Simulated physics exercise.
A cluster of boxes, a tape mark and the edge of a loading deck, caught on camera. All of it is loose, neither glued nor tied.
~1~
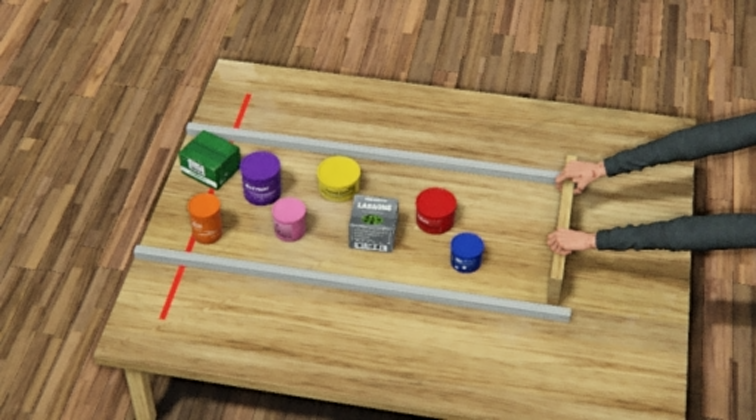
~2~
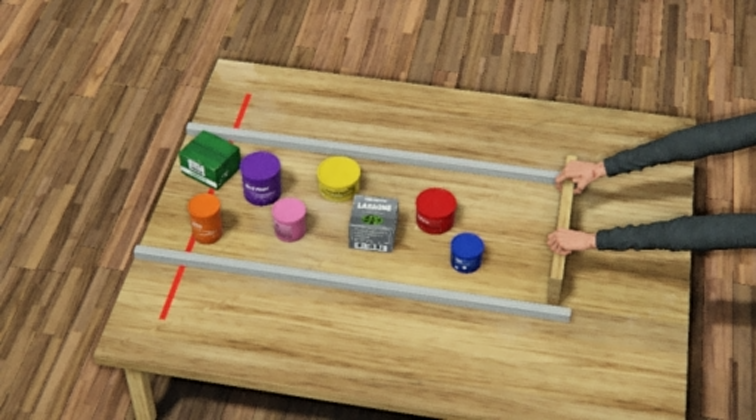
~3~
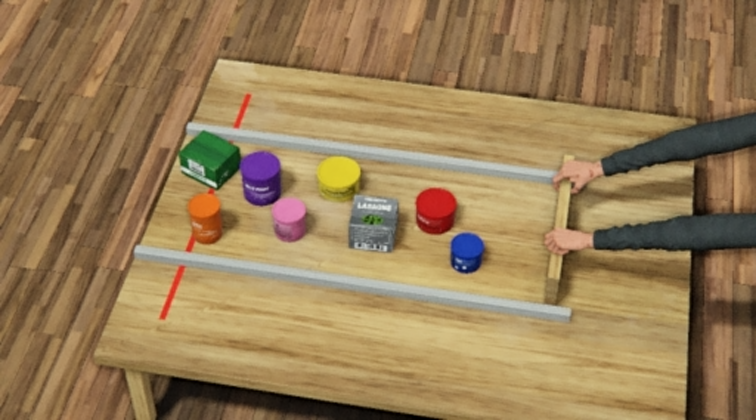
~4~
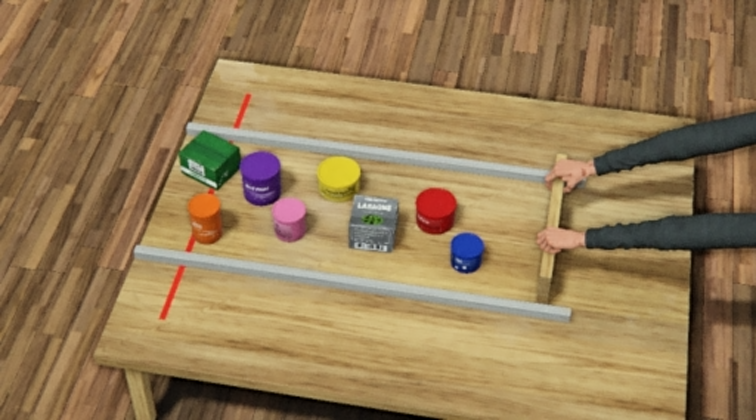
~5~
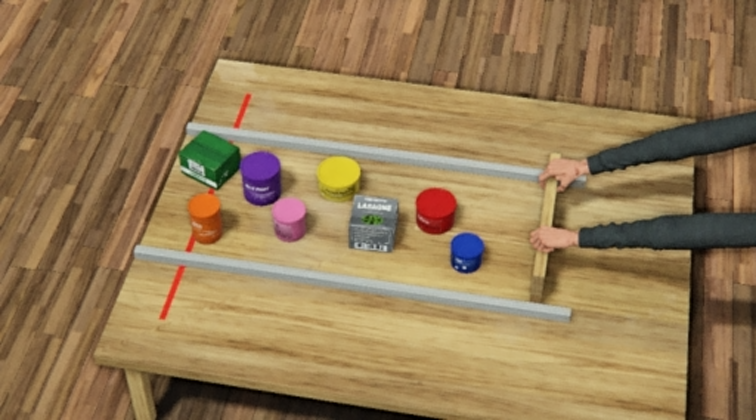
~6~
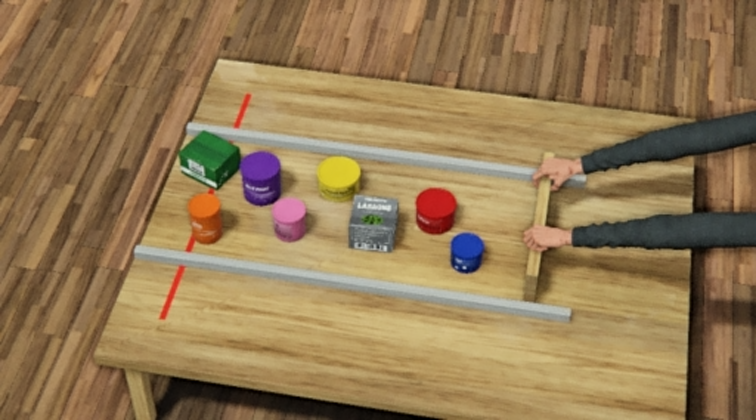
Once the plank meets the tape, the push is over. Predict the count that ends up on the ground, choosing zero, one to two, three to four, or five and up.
You'd find the ones that came down come in at a three or four here.
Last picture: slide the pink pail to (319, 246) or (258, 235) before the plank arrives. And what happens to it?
Taking the two places in turn, it holds; holds.
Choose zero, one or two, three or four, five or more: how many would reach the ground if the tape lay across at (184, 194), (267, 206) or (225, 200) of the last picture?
Going one by one, the answers are at least five, no fall at all and one to two.
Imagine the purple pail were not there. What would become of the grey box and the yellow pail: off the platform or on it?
Outcome: Grey box is not lost; yellow pail is not lost.
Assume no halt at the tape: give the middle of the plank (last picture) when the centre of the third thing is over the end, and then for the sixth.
I'd say close to (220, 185), and after that close to (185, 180).
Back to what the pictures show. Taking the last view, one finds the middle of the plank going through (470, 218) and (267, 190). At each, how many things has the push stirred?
One spot: 1. Other spot: 8.
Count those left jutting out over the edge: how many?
It totals 2.
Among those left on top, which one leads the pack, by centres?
That's the orange pail.
A little later, none off yet; green parcel at rest near (210, 160); orange pail at rest near (206, 220); purple pail at rest near (261, 179).
When it is over, the number that fall off is three or four; down, pink pail, purple pail and green parcel.
